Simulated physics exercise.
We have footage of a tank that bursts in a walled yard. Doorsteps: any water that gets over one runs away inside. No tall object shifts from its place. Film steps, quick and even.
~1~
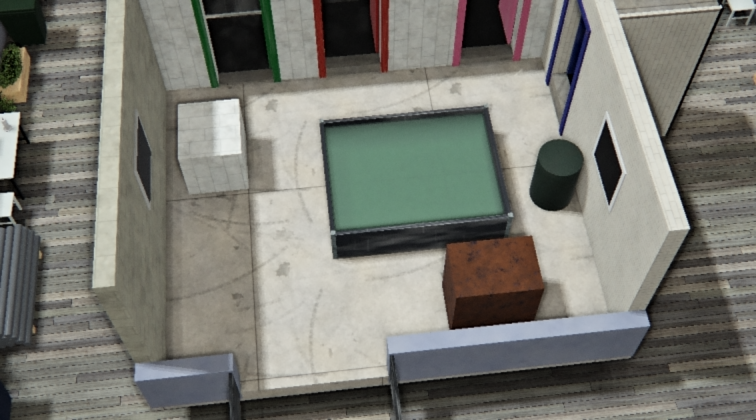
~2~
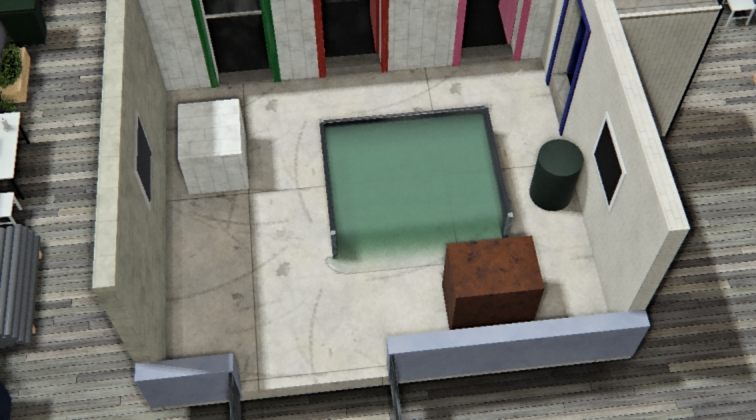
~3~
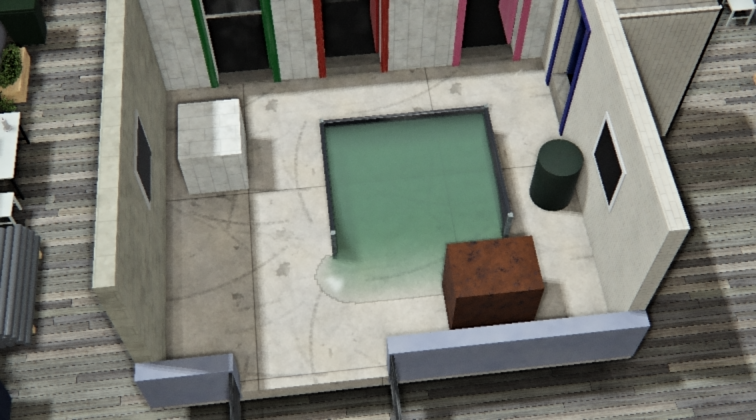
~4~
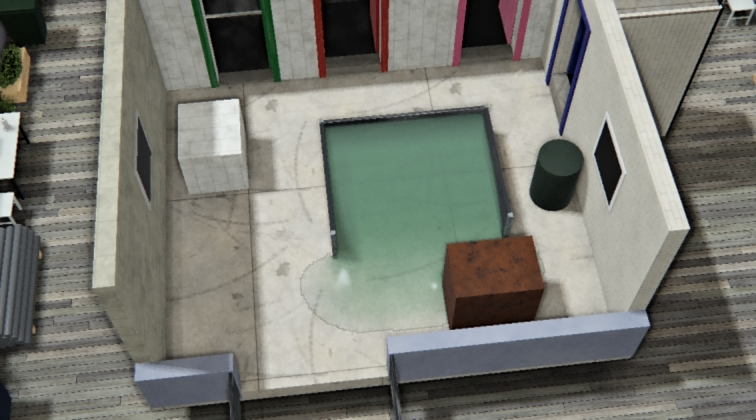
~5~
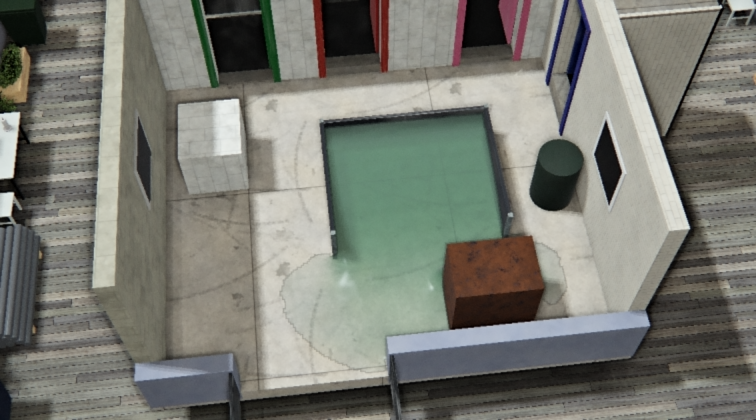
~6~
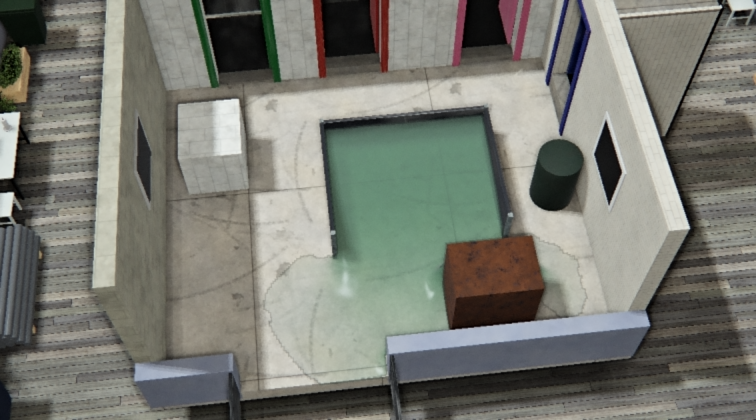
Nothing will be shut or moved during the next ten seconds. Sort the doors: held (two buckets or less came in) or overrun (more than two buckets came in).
Sorted: Pink door held, green door held, blue door held, red door held.
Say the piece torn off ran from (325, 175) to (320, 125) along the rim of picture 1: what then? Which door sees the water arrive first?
That's the green door.
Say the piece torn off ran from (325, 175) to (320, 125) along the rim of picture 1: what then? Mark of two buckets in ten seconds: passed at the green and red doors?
The green door tops the limit and the red door remains within the limit.
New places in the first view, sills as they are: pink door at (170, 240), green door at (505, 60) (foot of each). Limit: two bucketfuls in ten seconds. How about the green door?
The green one overflows.
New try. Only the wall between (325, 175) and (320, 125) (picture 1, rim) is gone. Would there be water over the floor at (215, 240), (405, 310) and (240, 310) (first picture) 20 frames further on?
Point by point: Swamped, untouched and swamped.
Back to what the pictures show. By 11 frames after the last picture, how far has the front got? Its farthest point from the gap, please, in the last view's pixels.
About at (167, 383).
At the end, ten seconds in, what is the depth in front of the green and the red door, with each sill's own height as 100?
Respectively about 70 and 10 per cent.
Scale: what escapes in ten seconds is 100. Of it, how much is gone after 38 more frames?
Share gone: About 75 %.
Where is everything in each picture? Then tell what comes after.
The tank at (413, 170) is whole and still, in the first picture.
Water pours out at (420, 240) and has run to (334, 263), in the second picture.
The front is at (323, 279), out from the gap at (420, 241), in the third picture.
Water pours out at (420, 242) and has run to (311, 295), in the fourth picture.
The front is at (310, 335), out from the gap at (420, 242), in the fifth picture.
The front is at a hidden place, out from the gap at (420, 242), in the sixth picture.
A moment on, water covers 30 % of the floor; the pink door not reached, the green door not reached, the blue door not reached, the red door not reached.
Next, water covers 35 % of the floor; the pink door not reached, the green door not reached, the blue door wet at the sill, nothing in, the red door not reached.
Then, water covers 45 % of the floor; the pink door wet at the sill, nothing in, the green door not reached, the blue door wet at the sill, nothing in, the red door not reached.
Later, water covers 75 % of the floor; the pink door wet at the sill, nothing in, the green door not reached, the blue door wet at the sill, nothing in, the red door wet at the sill, nothing in.
In the end, water covers 95 % of the floor; the pink door wet at the sill, nothing in, the green door wet at the sill, nothing in, the blue door wet at the sill, nothing in, the red door wet at the sill, nothing in.
